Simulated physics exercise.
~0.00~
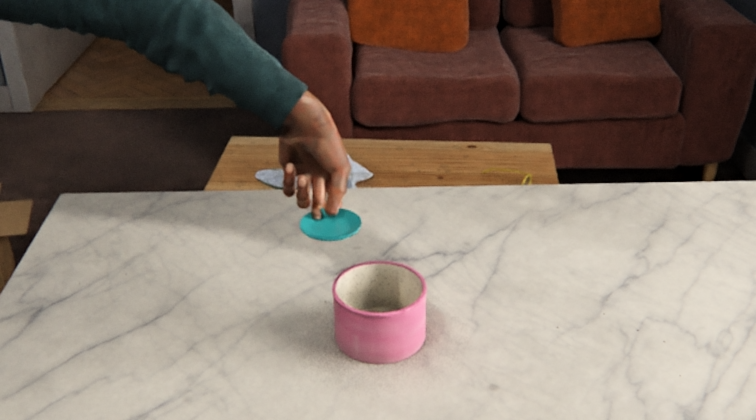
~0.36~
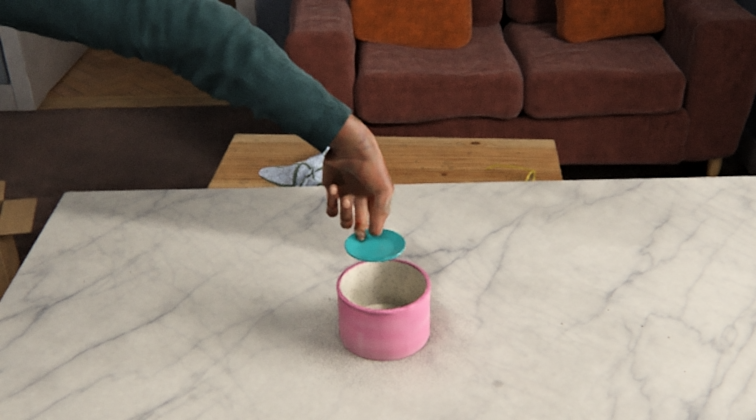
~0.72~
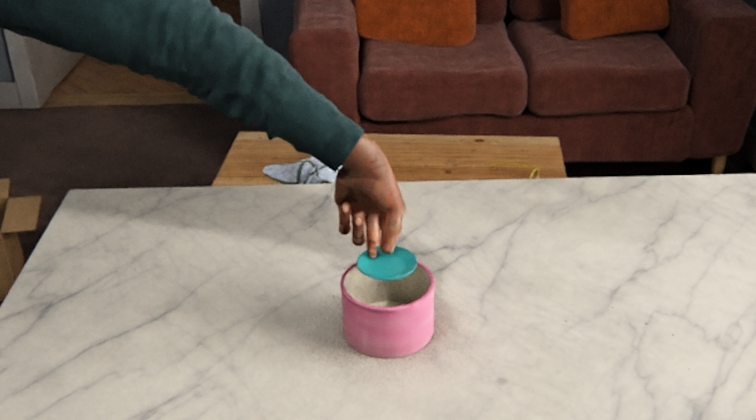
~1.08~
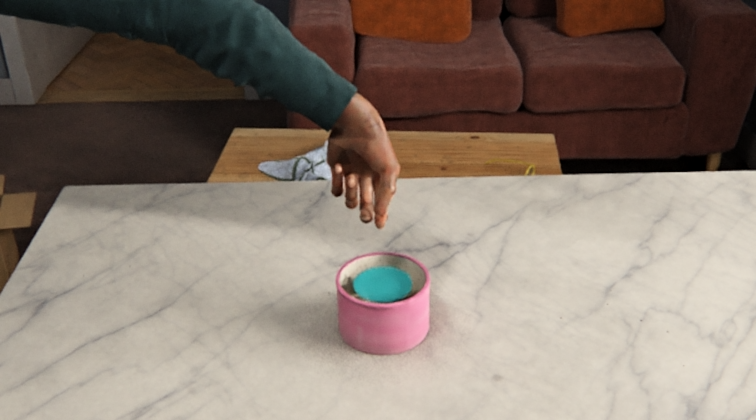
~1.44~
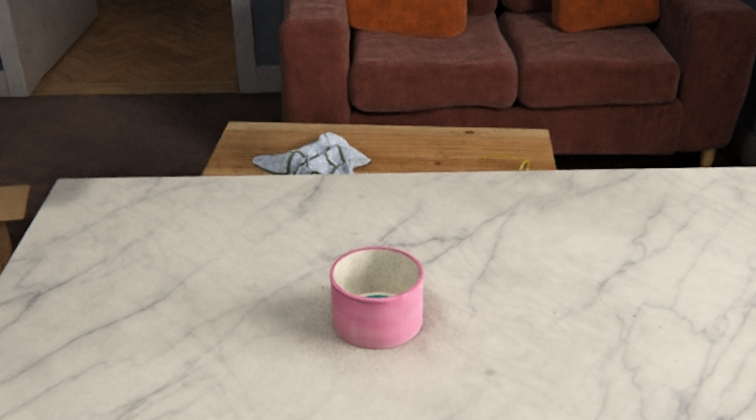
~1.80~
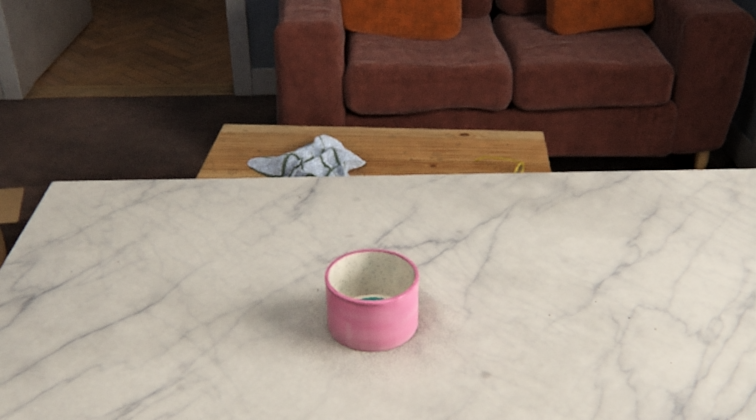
On a marble table, a hand releases a turquoise disc, which drops inside a pink pot.
